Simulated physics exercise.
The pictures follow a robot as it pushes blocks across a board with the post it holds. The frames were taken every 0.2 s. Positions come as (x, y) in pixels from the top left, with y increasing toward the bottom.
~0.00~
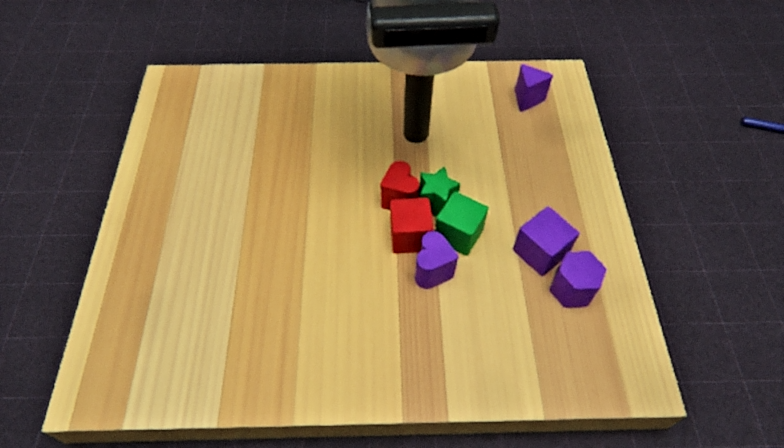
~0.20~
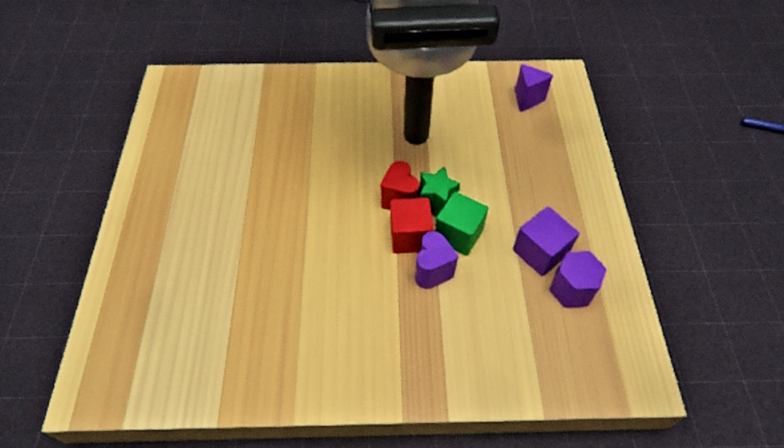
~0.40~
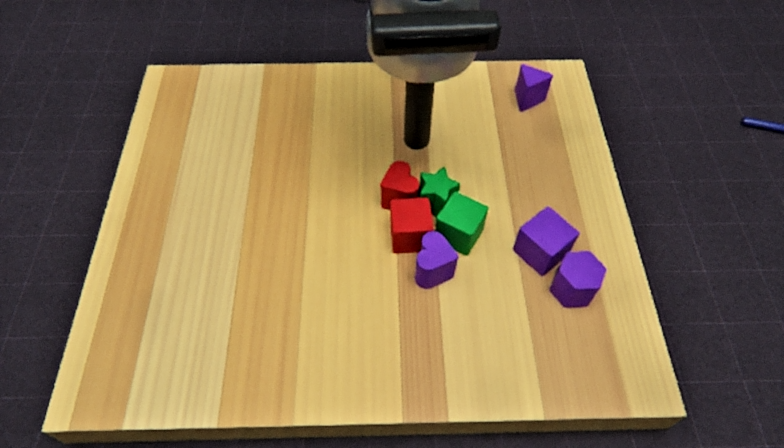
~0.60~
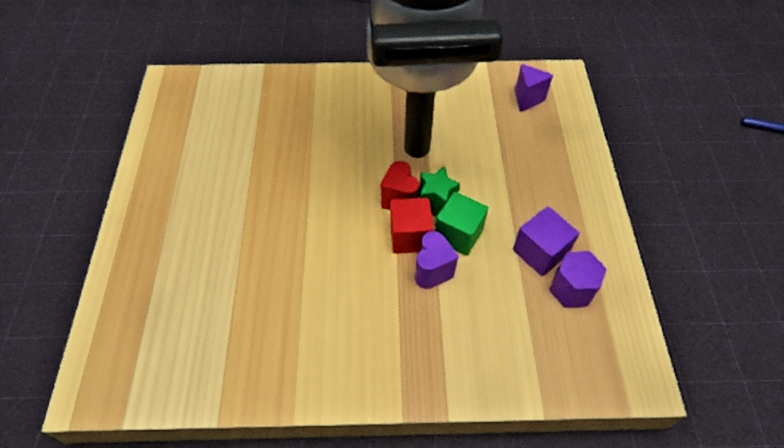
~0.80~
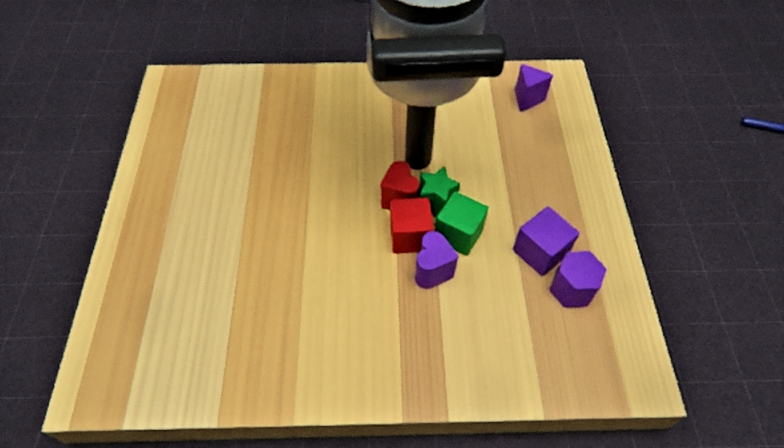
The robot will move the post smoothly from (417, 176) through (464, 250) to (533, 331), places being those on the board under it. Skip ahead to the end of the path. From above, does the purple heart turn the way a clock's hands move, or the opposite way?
The block turns counter-clockwise.
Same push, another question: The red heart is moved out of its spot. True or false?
That statement is not accurate.
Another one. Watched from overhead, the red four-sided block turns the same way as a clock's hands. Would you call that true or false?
True
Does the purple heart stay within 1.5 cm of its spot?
No.
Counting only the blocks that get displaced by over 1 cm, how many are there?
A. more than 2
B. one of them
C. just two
It's A.
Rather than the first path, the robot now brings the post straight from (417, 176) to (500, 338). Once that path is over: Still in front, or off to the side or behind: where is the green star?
As far as I can tell, the green star is still leading the way in front of the post.
On the path given first. One third of the way, post (450, 210); red four-sided block (416, 232), turned 55° clockwise; purple heart (434, 271), turned 30° anticlockwise; green star (463, 225); green four-sided block (494, 250).
Two thirds of the way, post (486, 265); red four-sided block (416, 232), turned 55° clockwise; purple heart (434, 271), turned 30° anticlockwise; green star (502, 283); green four-sided block (536, 311).
At the end, post (539, 319); red heart not moved; red four-sided block (416, 232), turned 55° clockwise; purple heart (434, 271), turned 30° anticlockwise; green star (557, 342); green four-sided block (593, 375).
